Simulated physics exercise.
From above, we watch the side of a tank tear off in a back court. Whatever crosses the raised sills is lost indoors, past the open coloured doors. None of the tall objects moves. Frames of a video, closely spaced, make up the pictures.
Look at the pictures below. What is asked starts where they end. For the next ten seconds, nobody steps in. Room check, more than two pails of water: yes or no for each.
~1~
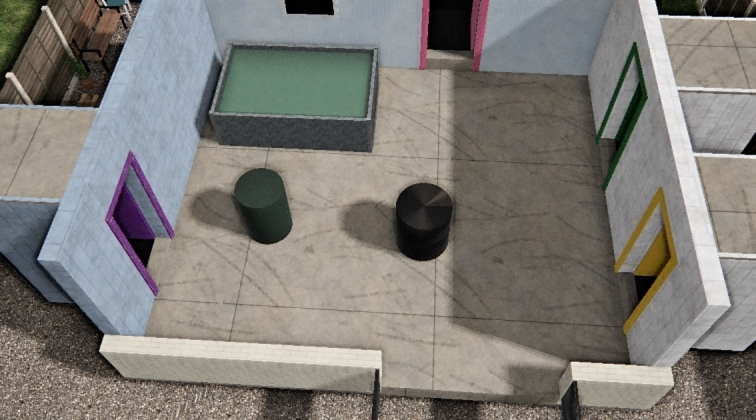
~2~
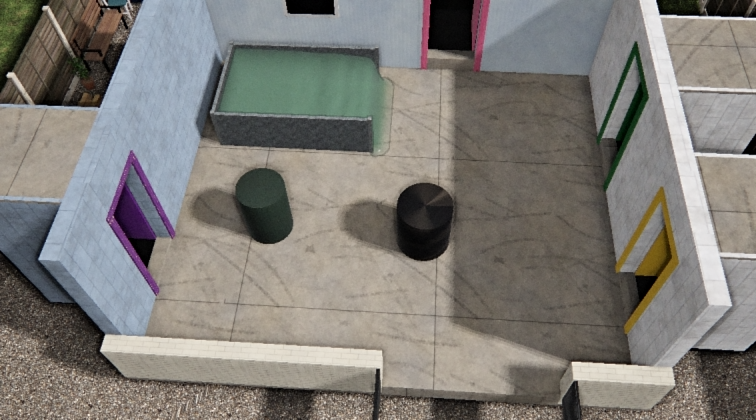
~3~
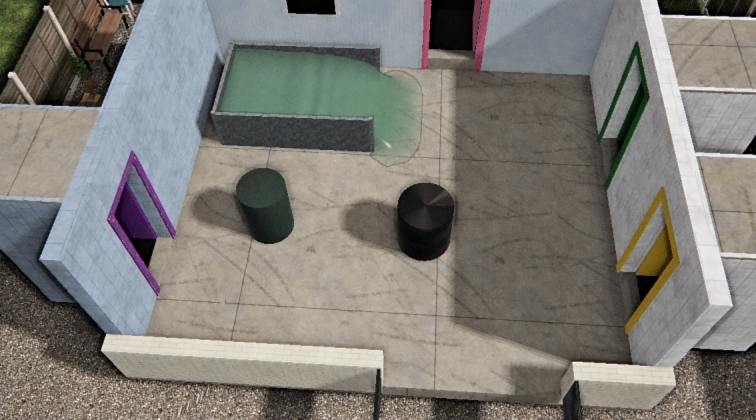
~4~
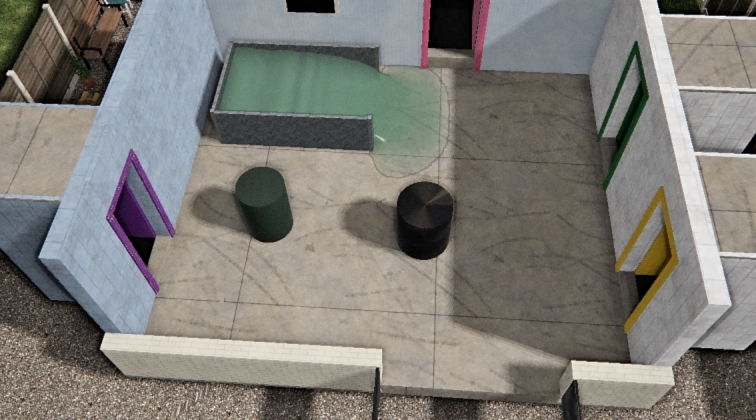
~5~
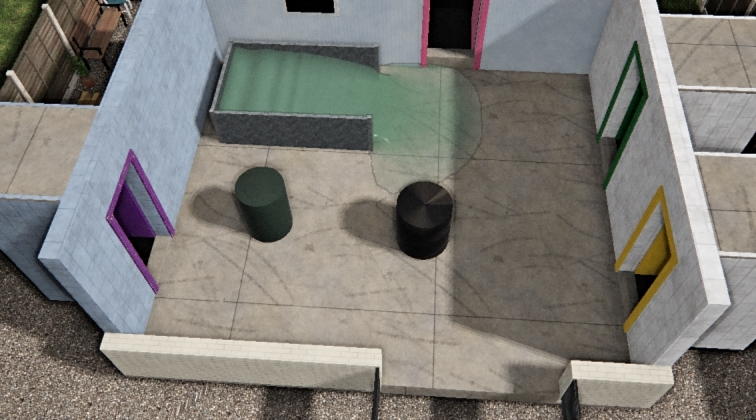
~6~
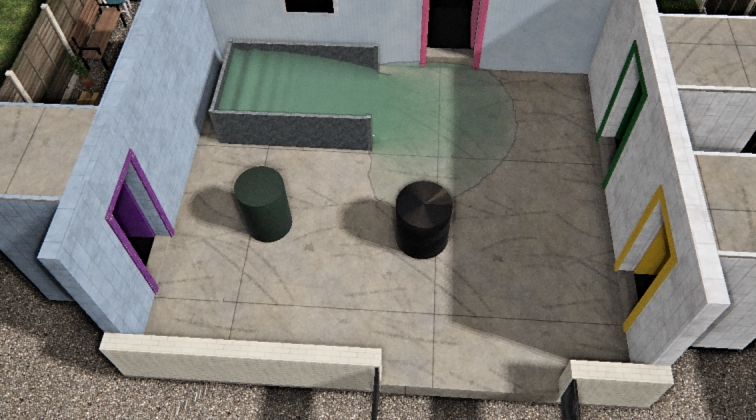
Pink door, no; purple door, no; yellow door, yes; green door, yes.
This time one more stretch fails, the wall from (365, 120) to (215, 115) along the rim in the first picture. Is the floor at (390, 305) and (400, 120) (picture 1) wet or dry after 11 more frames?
In the order asked: Inundated, then unwetted.
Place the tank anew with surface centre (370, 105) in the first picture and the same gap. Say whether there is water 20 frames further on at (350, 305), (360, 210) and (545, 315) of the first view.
Spared, spared, hit.
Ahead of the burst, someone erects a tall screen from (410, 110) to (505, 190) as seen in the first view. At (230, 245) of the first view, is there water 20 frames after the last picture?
I'd say it ends up unwetted.
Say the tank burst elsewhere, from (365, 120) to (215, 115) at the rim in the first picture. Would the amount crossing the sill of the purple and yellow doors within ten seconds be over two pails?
Purple exceeds the limit, yellow exceeds the limit.
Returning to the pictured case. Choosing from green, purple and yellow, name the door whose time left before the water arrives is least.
Looks like the green-painted one.
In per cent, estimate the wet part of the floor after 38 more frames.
Around 65 percent, give or take.
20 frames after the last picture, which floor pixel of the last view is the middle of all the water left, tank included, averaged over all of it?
I'd point to (483, 152).
A moment on, water covers 35 % of the floor; the pink door wet at the sill, nothing in, the purple door not reached, the yellow door not reached, the green door wet at the sill, nothing in.
Next, water covers 40 % of the floor; the pink door wet at the sill, nothing in, the purple door not reached, the yellow door wet at the sill, nothing in, the green door over two buckets in.
Then, water covers 45 % of the floor; the pink door wet at the sill, nothing in, the purple door not reached, the yellow door over two buckets in, the green door far over two buckets in.
Later, water covers 65 % of the floor; the pink door wet at the sill, nothing in, the purple door not reached, the yellow door far over two buckets in, the green door far over two buckets in.
In the end, water covers 90 % of the floor; the pink door wet at the sill, nothing in, the purple door wet at the sill, nothing in, the yellow door far over two buckets in, the green door far over two buckets in.
